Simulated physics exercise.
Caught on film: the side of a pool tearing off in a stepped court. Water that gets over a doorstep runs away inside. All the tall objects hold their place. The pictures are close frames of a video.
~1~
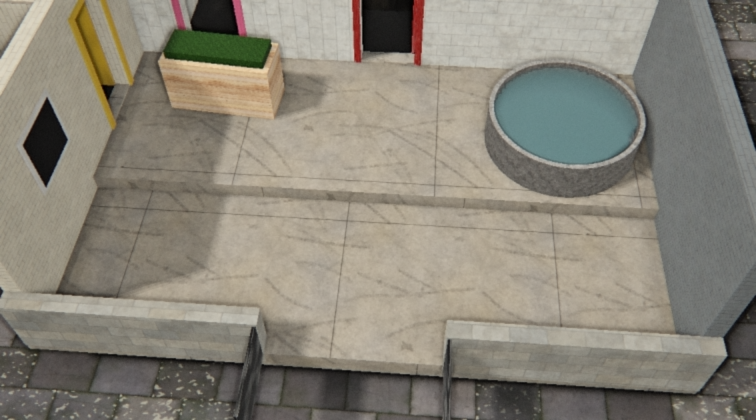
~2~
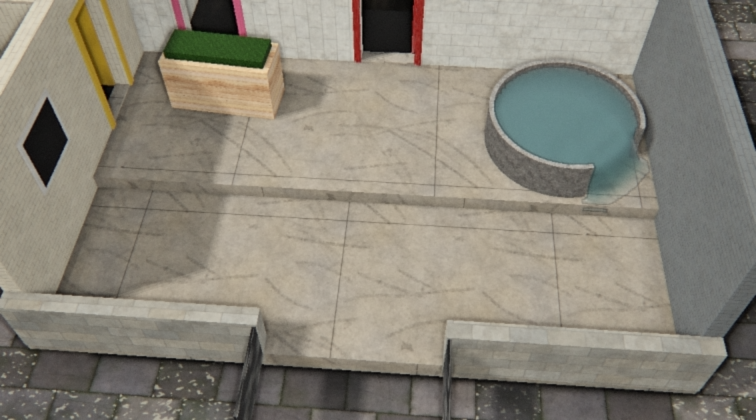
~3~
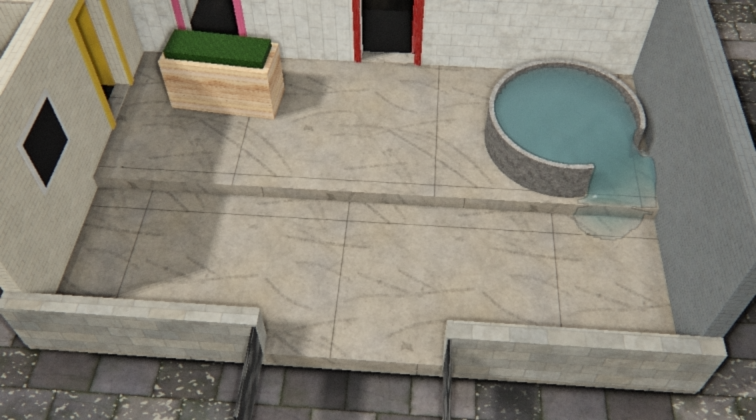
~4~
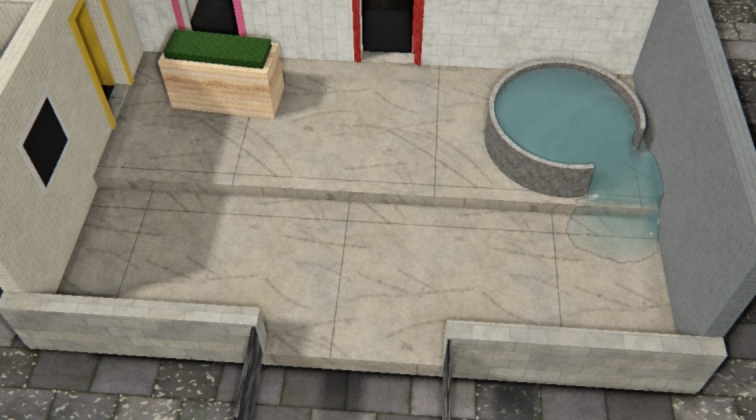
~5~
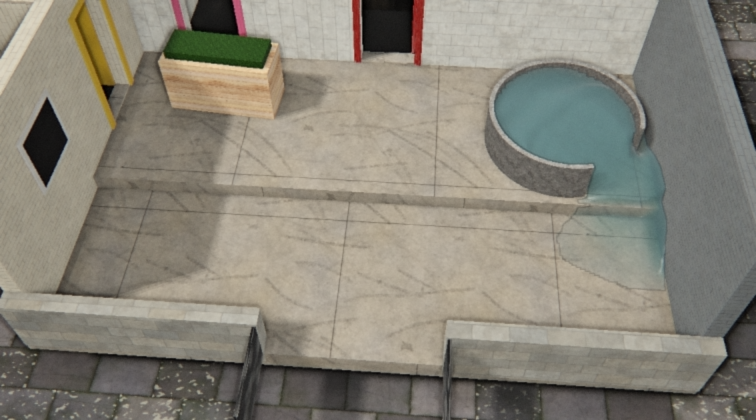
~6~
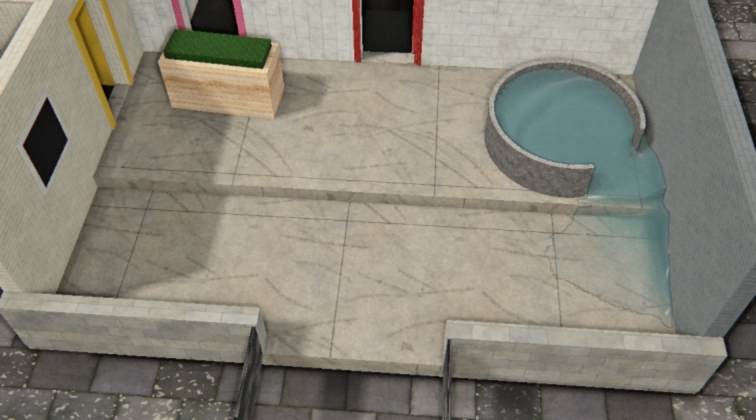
The clip opens on a round stone tank full of still water in a stepped, walled courtyard. A section of its front right side breaks open and water pours out, crossing the upper paving and the step, then spreading along the grey right wall toward the low front wall.
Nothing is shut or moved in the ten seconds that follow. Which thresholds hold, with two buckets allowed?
One by one: The red door holds within the limit; the pink door holds within the limit; the yellow door holds within the limit.
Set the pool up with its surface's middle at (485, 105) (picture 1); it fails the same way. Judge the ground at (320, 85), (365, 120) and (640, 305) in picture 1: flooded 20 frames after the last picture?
In turn: Dry, dry, covered.
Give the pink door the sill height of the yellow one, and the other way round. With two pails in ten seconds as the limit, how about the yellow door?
Then: The yellow door lets less in.
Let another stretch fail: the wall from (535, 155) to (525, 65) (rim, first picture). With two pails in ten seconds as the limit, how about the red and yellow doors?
The red door passes that mark, the yellow door is over.
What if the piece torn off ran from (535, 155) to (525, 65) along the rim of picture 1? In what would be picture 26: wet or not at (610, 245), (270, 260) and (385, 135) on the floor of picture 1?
In turn: Dry, awash, wet.
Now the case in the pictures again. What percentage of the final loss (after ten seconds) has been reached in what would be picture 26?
Close to 10 %.
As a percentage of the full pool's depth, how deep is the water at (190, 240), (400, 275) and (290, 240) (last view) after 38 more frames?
In turn 10, 8 and 10 in a hundred.
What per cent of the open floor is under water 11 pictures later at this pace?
Some 20 per cent.
A moment on, water covers 10 % of the floor; the red door not reached, the pink door not reached, the yellow door not reached.
Next, water covers 20 % of the floor; the red door not reached, the pink door not reached, the yellow door not reached.
Then, water covers 45 % of the floor; the red door not reached, the pink door not reached, the yellow door not reached.
Later, water covers 65 % of the floor; the red door wet at the sill, nothing in, the pink door not reached, the yellow door not reached.
In the end, water covers 65 % of the floor; the red door wet at the sill, nothing in, the pink door wet at the sill, nothing in, the yellow door not reached.
